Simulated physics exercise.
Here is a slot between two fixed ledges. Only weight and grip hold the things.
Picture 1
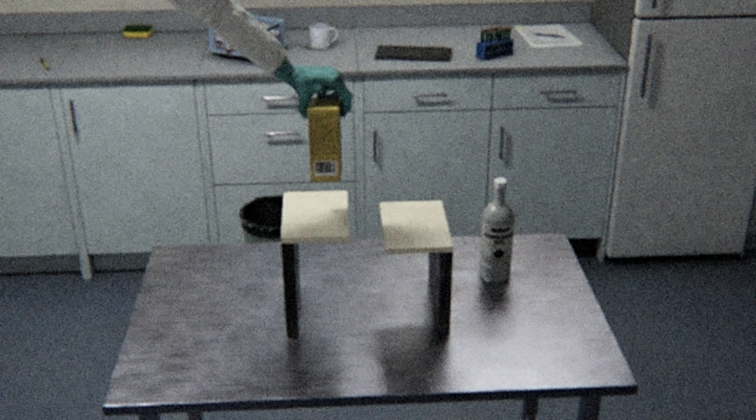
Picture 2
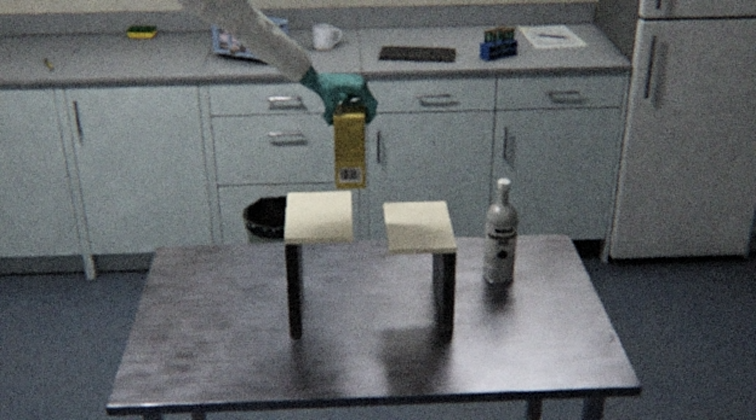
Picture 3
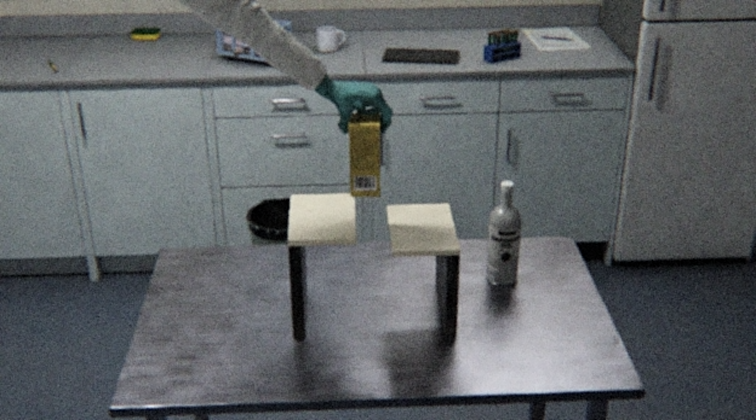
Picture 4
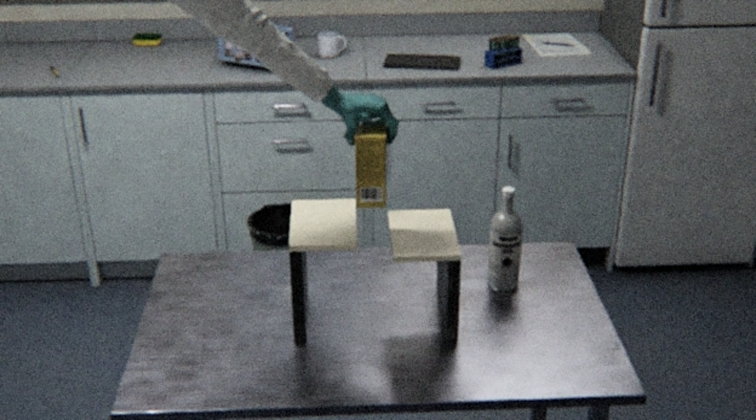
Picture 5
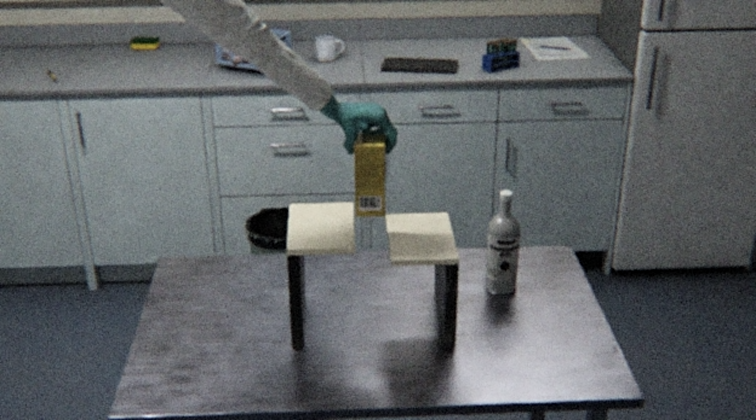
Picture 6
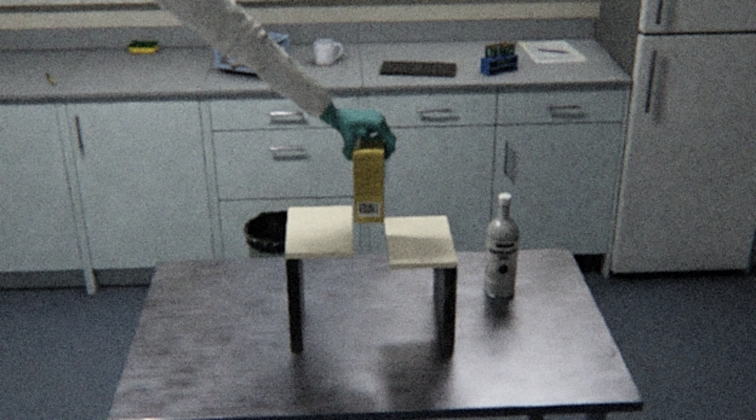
In a kitchen-like room, a teal-gloved hand carries an upright yellow carton rightward and slightly down above two pale-topped stands on a metal table, then holds it over the gap between them, while a white bottle stands to the right.
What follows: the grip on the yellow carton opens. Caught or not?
Here the carton drops through.
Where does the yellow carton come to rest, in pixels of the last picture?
Near (370, 292).
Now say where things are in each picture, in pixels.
In the first frame, on its way; yellow carton (326, 140); white bottle (498, 229).
In the second frame, on its way; yellow carton (350, 147); white bottle (501, 229).
In the third frame, on its way; yellow carton (365, 155); white bottle (505, 232).
In the fourth frame, on its way; yellow carton (371, 166); white bottle (506, 237).
In the fifth frame, on its way; yellow carton (370, 175); white bottle (504, 241).
In the sixth frame, held still over the gap; yellow carton (369, 181); white bottle (502, 244).
Then, 0.30 s on from there, yellow carton shifted well along near (370, 254).
Then, 0.40 s on from there, yellow carton shifted well along near (370, 285).
In the end, moved from the start, yellow carton; white bottle unmoved. At the end, from the last picture's camera, yellow carton near (370, 292). The carton goes down the gap.
